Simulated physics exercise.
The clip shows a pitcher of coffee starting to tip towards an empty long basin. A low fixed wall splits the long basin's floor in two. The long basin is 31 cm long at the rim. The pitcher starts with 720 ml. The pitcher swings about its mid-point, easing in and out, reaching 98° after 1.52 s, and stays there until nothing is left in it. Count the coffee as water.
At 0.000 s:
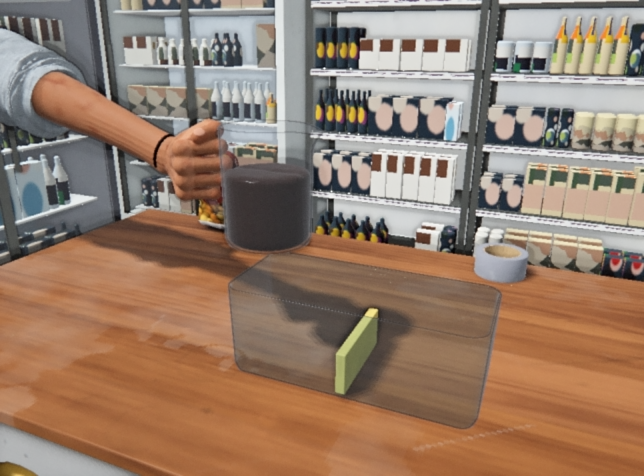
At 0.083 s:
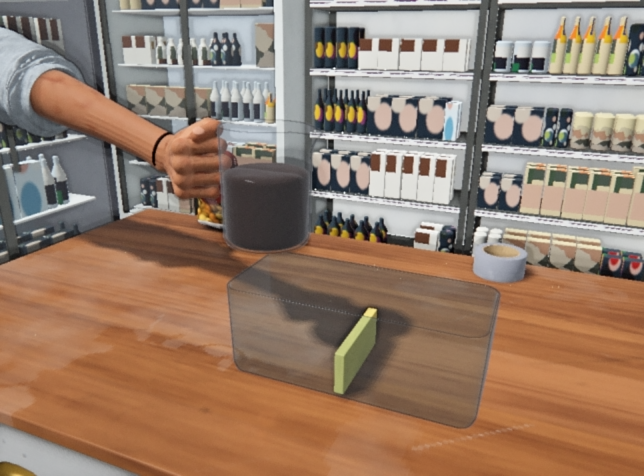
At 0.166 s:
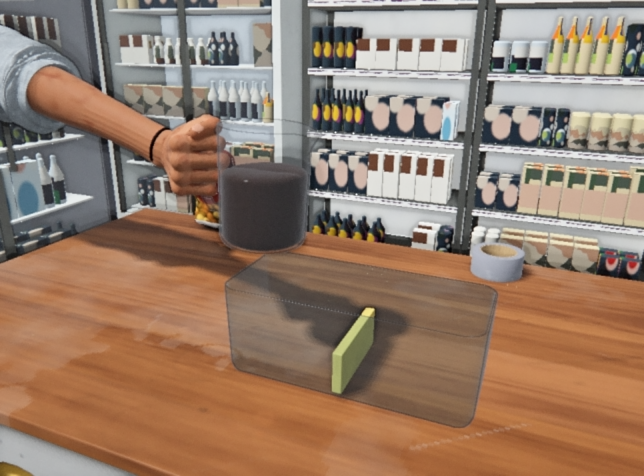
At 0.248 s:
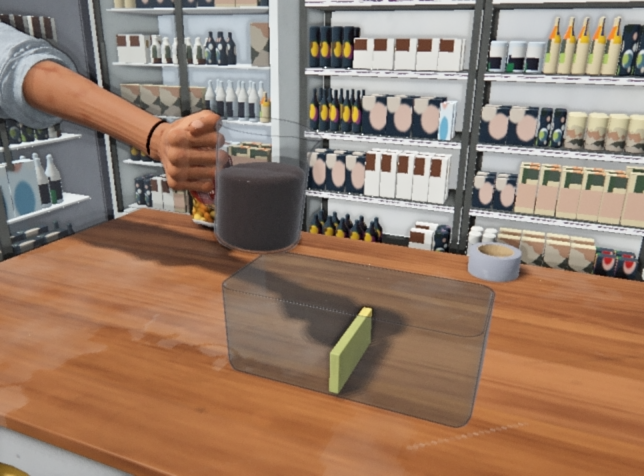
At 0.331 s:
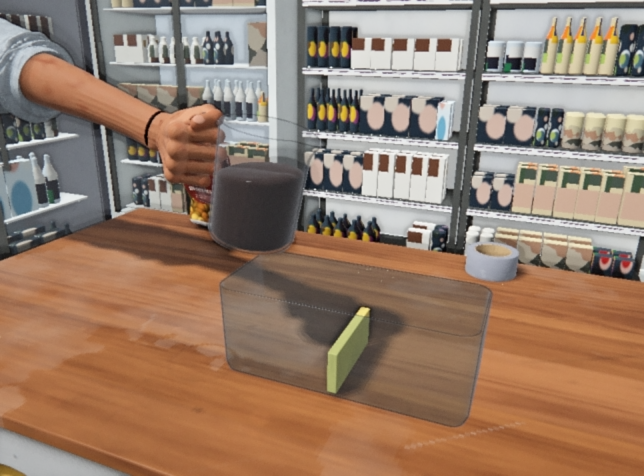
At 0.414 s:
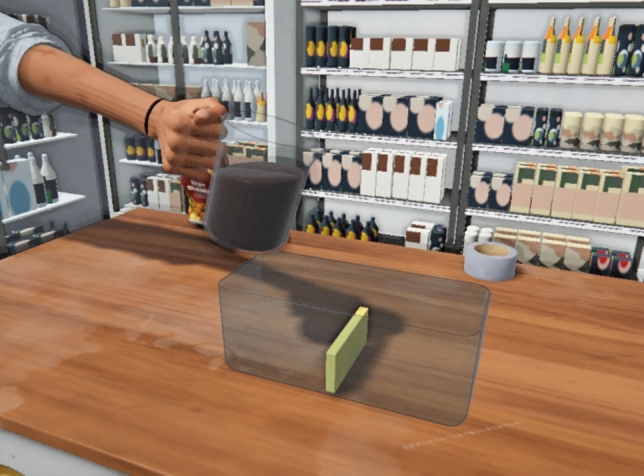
In a shop, a hand gradually tilts a clear pitcher of dark liquid rightward above a basin.
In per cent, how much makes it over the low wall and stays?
About 77 per cent.
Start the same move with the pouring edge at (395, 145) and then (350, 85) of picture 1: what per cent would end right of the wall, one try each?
First 95, then 95 per cent.
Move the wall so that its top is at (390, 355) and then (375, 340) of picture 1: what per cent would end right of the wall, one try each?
First 20, then 35 per cent.
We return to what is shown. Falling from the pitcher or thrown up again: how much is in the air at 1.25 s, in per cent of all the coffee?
About 14 per cent.
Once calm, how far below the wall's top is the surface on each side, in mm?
Left about 44 mm, right about 24 mm.
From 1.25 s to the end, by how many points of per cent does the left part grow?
Near 22 in a hundred.
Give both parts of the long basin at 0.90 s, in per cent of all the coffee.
Near 0 on the left, 0 on the right.
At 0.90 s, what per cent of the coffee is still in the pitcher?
Near 96 in a hundred.
After 0.90 s the tilt is 63° and 96 per cent is still to pour, 0 is left of the wall and 0 right of it.
After 1.25 s the tilt is 91° and 50 per cent is still to pour, 1 is left of the wall and 34 right of it.
After 1.62 s the tilt is 98° and 11 per cent is still to pour, 12 is left of the wall and 73 right of it.
After 2.02 s the tilt is 98° and 1 per cent is still to pour, 21 is left of the wall and 77 right of it.
In the end 22 per cent lies left of the wall, 77 right of it and 0 outside.
